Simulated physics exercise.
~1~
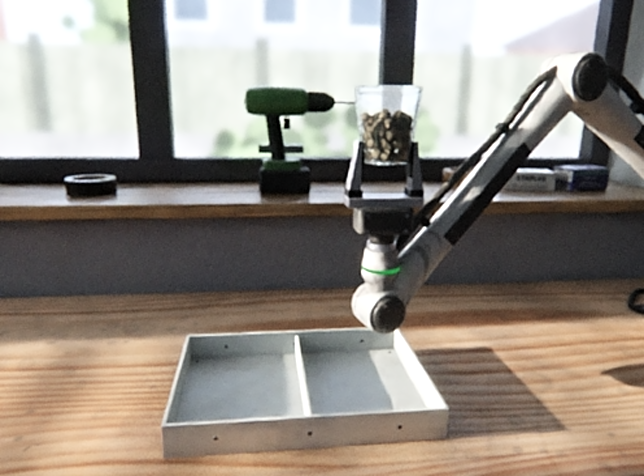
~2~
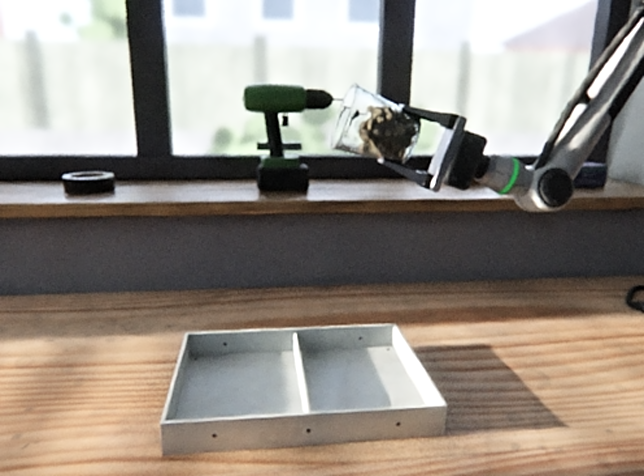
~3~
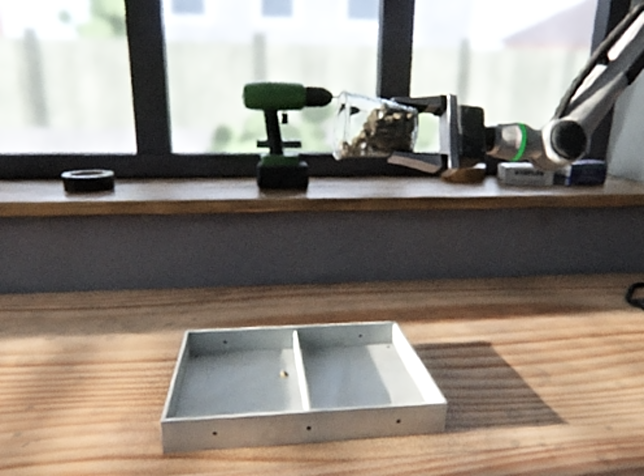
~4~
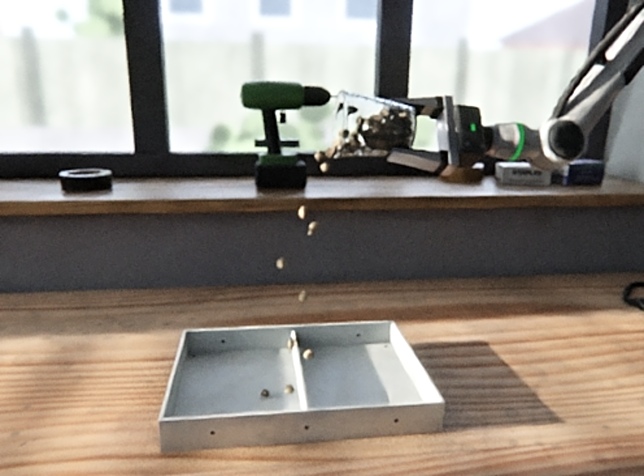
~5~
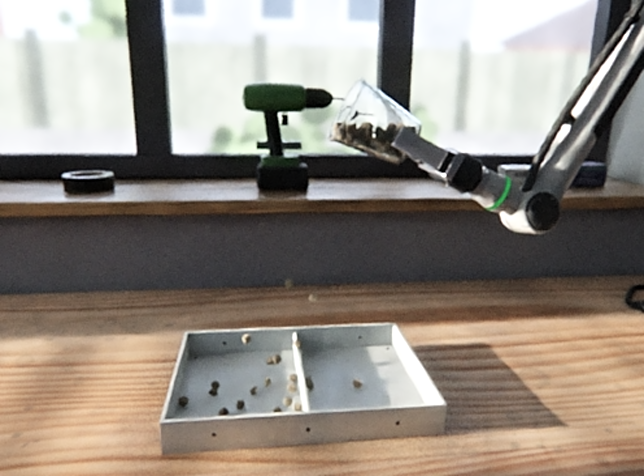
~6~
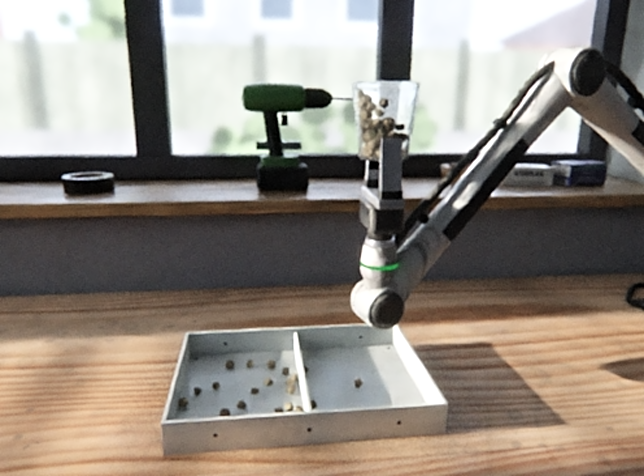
A robot arm tips a clear cup, spilling some pebbles into a divided tray, then rights it.
